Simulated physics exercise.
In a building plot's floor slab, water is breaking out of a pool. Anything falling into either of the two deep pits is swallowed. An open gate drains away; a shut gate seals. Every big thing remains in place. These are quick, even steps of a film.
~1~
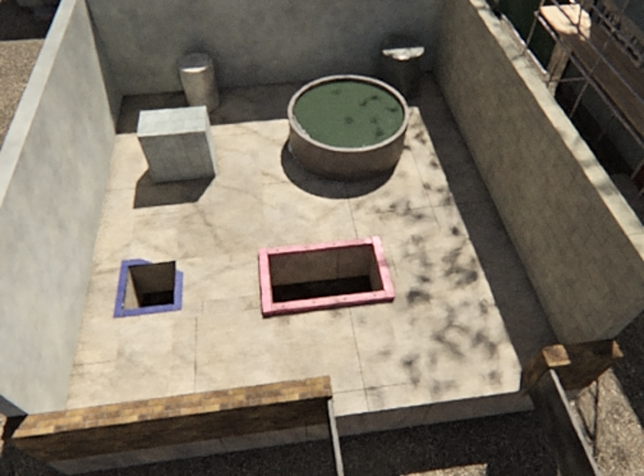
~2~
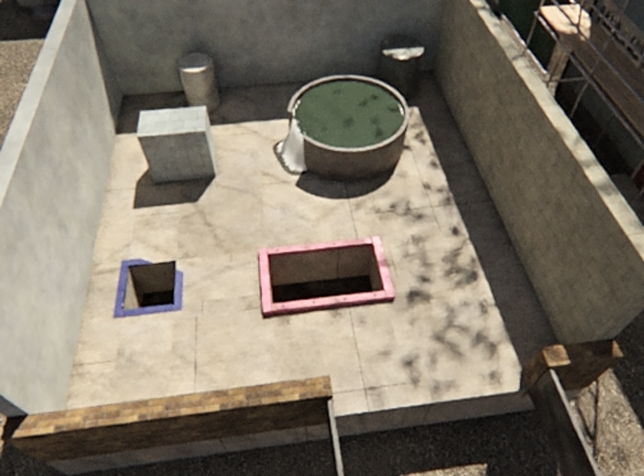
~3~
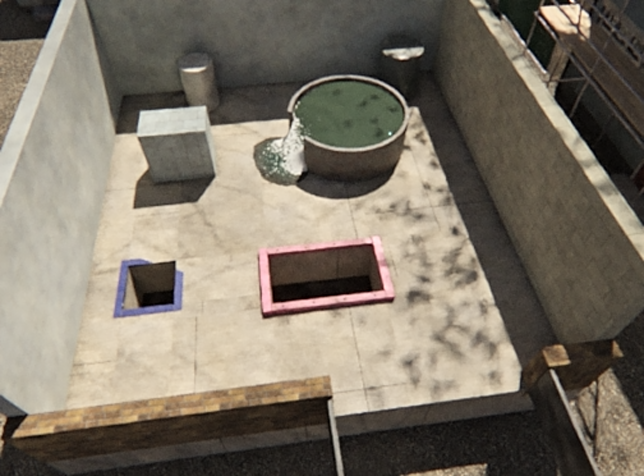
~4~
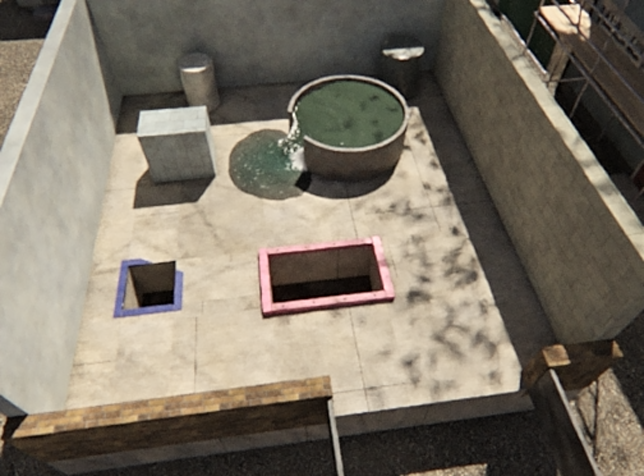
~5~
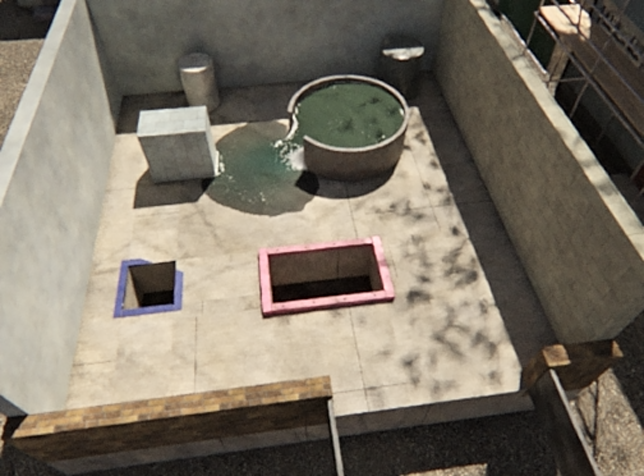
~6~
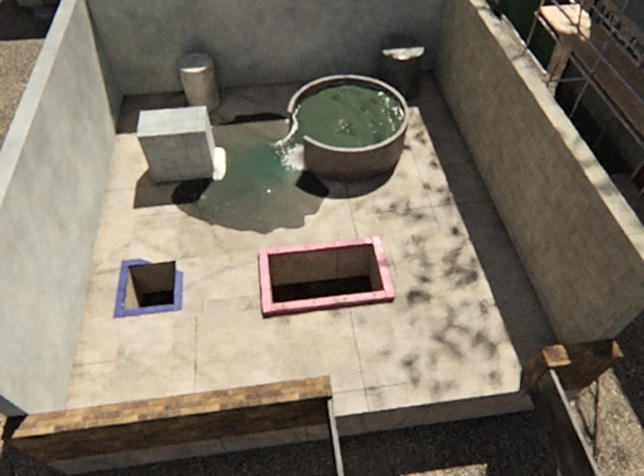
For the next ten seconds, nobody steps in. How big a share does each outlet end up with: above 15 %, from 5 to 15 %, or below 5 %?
The gate carries off next to nothing - beneath five per cent; the pink pit carries off next to nothing - beneath five per cent; the blue pit carries off plenty - exceeding fifteen per cent.
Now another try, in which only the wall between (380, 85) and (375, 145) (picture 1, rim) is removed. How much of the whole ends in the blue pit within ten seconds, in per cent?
The blue pit gets 0 per cent.
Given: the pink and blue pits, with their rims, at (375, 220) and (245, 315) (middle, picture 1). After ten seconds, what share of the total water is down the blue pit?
Per cent: Blue 8.
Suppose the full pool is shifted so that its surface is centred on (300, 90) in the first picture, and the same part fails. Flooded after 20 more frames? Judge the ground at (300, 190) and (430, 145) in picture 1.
Taking the two spots in the order asked: The first is left untouched and the second is left untouched.
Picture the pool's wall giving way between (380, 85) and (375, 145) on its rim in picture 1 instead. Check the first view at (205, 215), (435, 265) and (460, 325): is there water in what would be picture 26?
In the order asked: Out of reach, sodden, sodden.
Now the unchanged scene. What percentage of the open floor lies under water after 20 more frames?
My estimate is roughly 40 percent.
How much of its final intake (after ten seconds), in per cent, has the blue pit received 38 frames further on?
Around 55 in a hundred.
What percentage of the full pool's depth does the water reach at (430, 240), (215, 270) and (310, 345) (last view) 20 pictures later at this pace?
In that order: 0, 6 and 0 per cent.
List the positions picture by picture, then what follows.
Still water in the round tank at (348, 114), in the first picture.
The front is at (282, 143), out from the gap at (297, 146), in the second picture.
Water pours out at (297, 147) and has run to (265, 174), in the third picture.
Water pours out at (297, 147) and has run to (239, 184), in the fourth picture.
Water pours out at (297, 147) and has run to (209, 189), in the fifth picture.
Water pours out at (297, 146) and has run to (178, 197), in the sixth picture.
A moment on, water covers 25 % of the floor; the gate 0 %, the pink pit 0 %, the blue pit 0 %.
Next, water covers 35 % of the floor; the gate 0 %, the pink pit 0 %, the blue pit 4 %.
Then, water covers 40 % of the floor; the gate 0 %, the pink pit 0 %, the blue pit 10 %.
Later, water covers 55 % of the floor; the gate 0 %, the pink pit 0 %, the blue pit 17 %.
In the end, water covers 70 % of the floor; the gate 1 %, the pink pit 0 %, the blue pit 30 %.
